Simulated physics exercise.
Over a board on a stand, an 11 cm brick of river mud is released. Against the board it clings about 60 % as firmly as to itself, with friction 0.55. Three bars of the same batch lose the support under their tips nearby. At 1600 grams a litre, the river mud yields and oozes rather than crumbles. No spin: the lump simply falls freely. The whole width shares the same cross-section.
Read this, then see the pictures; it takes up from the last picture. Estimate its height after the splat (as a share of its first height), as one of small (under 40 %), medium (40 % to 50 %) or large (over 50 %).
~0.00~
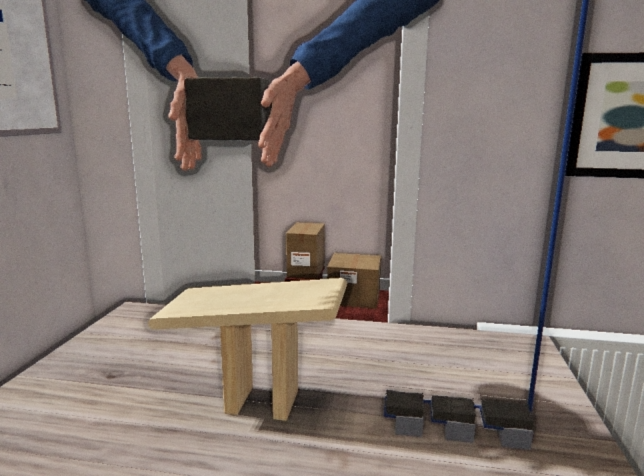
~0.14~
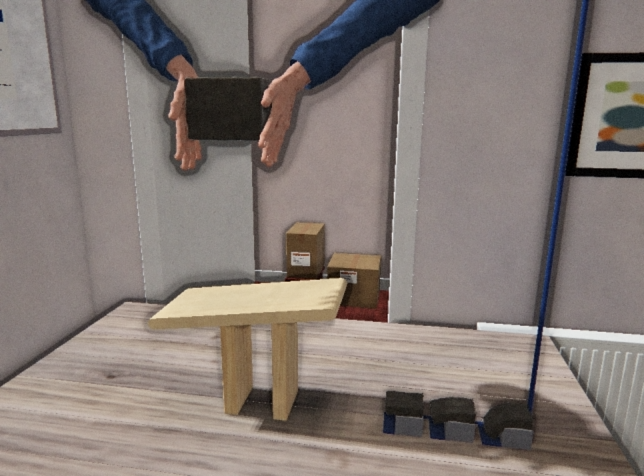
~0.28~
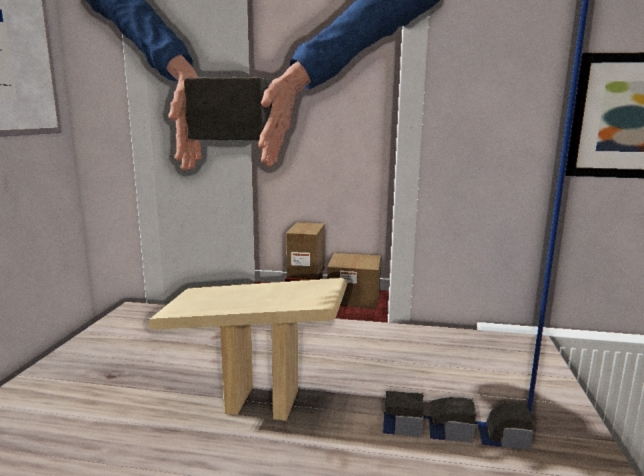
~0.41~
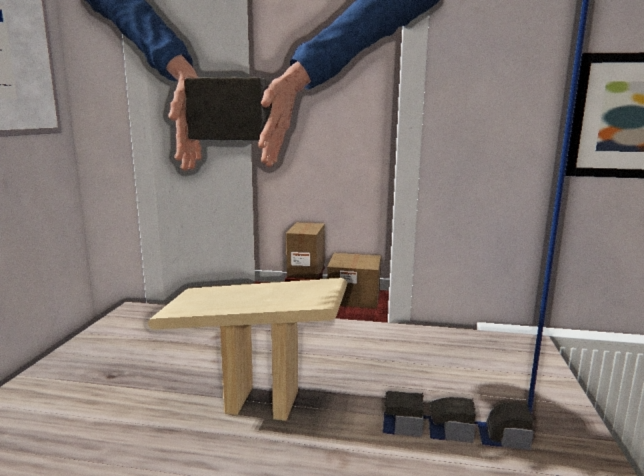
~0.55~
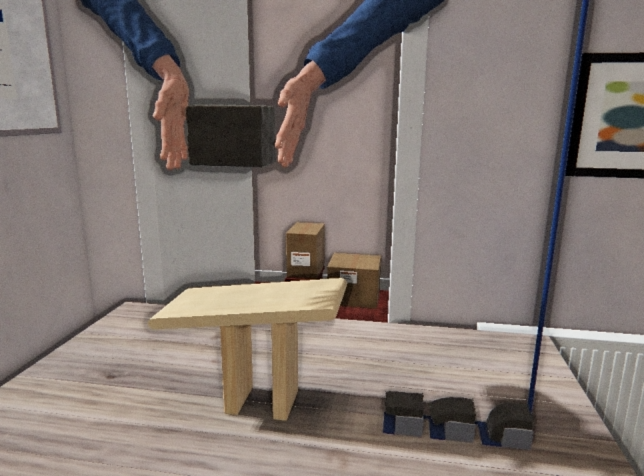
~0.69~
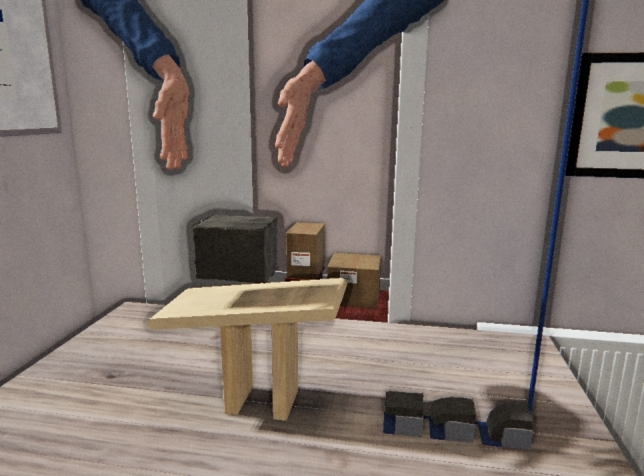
Outcome: Mid band, 40-50 percent.
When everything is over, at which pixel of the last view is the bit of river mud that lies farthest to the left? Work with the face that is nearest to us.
Roughly at (149, 318).
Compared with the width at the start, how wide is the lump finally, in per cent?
Near 240 % by the end.
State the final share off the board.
Around 16 per cent lies off the board in the end.
After 0.80 s, it stands 44 % of its first height and none has gone off the board.
After 0.93 s, it stands 43 % of its first height and 6 % has gone off the board.
After 1.07 s, it stands 43 % of its first height and 16 % has gone off the board.
After 1.20 s, it stands 43 % of its first height and 16 % has gone off the board.
After 1.30 s, at the end, it stands 43 % of its first height and 16 % has gone off the board.
